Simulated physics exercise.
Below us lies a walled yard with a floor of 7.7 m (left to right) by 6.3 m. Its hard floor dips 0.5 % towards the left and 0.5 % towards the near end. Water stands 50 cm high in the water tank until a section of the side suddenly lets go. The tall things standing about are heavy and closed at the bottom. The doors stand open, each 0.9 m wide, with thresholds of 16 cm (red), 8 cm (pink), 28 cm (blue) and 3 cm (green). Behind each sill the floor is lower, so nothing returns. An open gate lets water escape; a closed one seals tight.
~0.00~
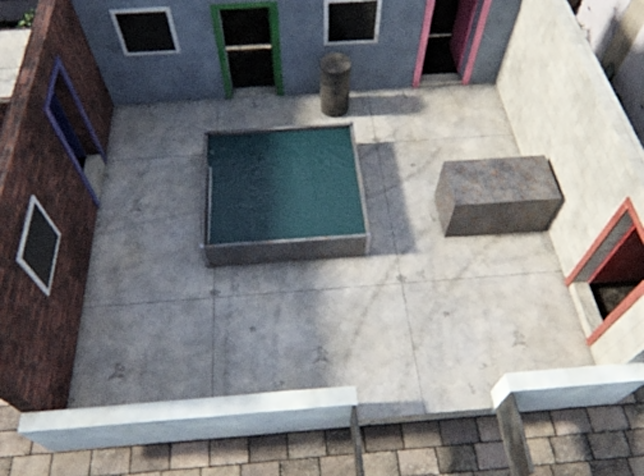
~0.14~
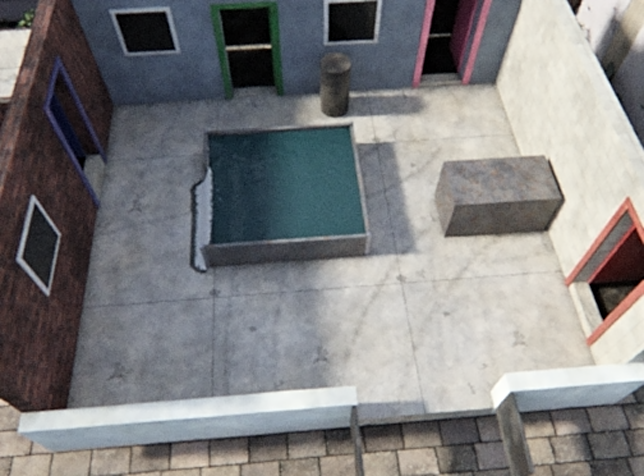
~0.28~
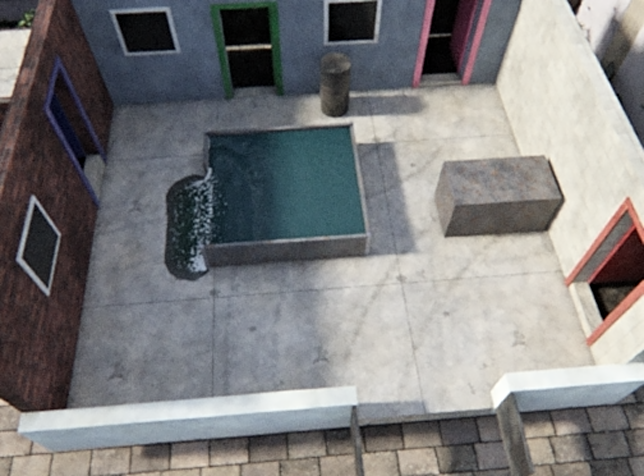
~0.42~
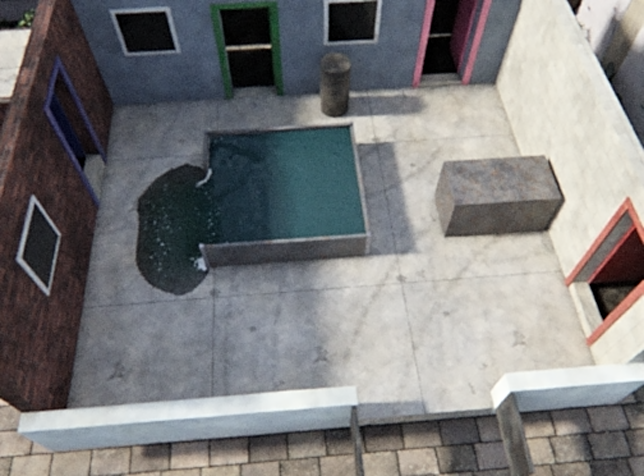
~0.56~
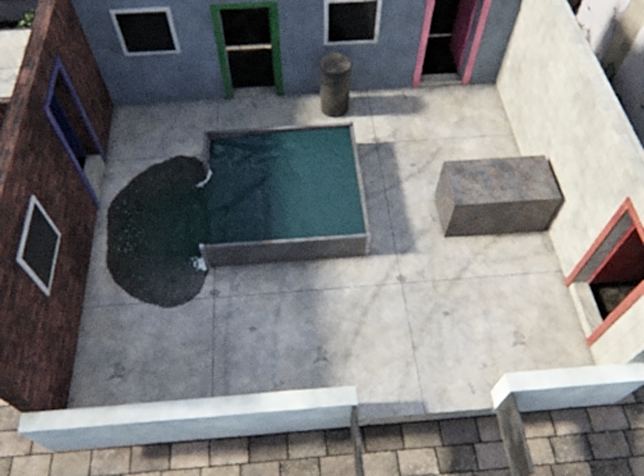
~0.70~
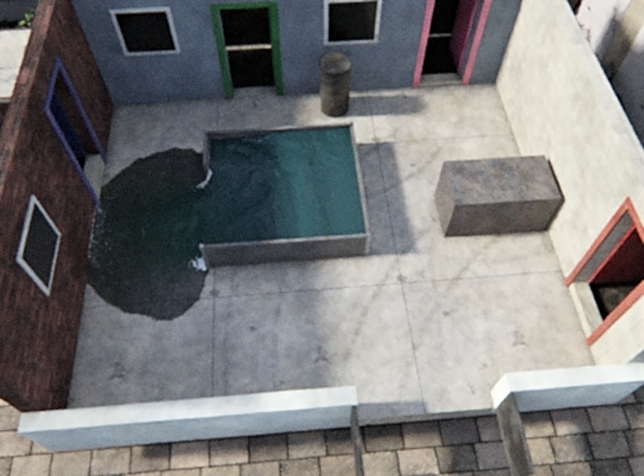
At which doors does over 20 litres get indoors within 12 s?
Door by door: At the red door it stays under the limit; at the pink door it does not reach the limit; at the blue door it does not reach the limit; at the green door it goes over the limit.
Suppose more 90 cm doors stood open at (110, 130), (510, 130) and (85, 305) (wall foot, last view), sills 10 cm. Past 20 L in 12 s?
In turn: Past it, under, above.
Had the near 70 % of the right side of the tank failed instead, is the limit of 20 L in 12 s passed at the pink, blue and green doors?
Against that limit: Pink past it, blue under, green not over.
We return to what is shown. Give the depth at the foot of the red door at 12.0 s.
Some 9.0 cm.
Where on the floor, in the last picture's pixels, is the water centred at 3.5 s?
At about (203, 234).
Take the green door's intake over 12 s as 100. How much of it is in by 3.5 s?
Some 0 per cent by then.
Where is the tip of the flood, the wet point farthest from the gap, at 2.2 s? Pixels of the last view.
Around (65, 427).
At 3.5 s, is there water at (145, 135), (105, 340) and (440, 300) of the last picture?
In turn: Under water, flooded, not reached.
After 1.4 s water covers 15 % of the floor and is deepest (36 cm) near (94, 242); red door not reached, pink door not reached, blue door 22 cm at the sill, 0 L in, green door not reached.
After 2.2 s water covers 20 % of the floor and is deepest (40 cm) near (65, 427); red door not reached, pink door not reached, blue door 23 cm at the sill, 0 L in, green door not reached.
After 3.5 s water covers 35 % of the floor and is deepest (35 cm) near (65, 427); red door not reached, pink door not reached, blue door 20 cm at the sill, 0 L in, green door 5 cm at the sill, 0 L in.
After 7.0 s water covers 90 % of the floor and is deepest (16 cm) near (65, 427); red door 10 cm at the sill, 0 L in, pink door 5 cm at the sill, 0 L in, blue door 11 cm at the sill, 0 L in, green door 5 cm at the sill, 12 L in.
After 12.0 s water covers 100 % of the floor and is deepest (10 cm) near (65, 427); red door 9 cm at the sill, 0 L in, pink door 7 cm at the sill, 0 L in, blue door 6 cm at the sill, 0 L in, green door 7 cm at the sill, 69 L in.
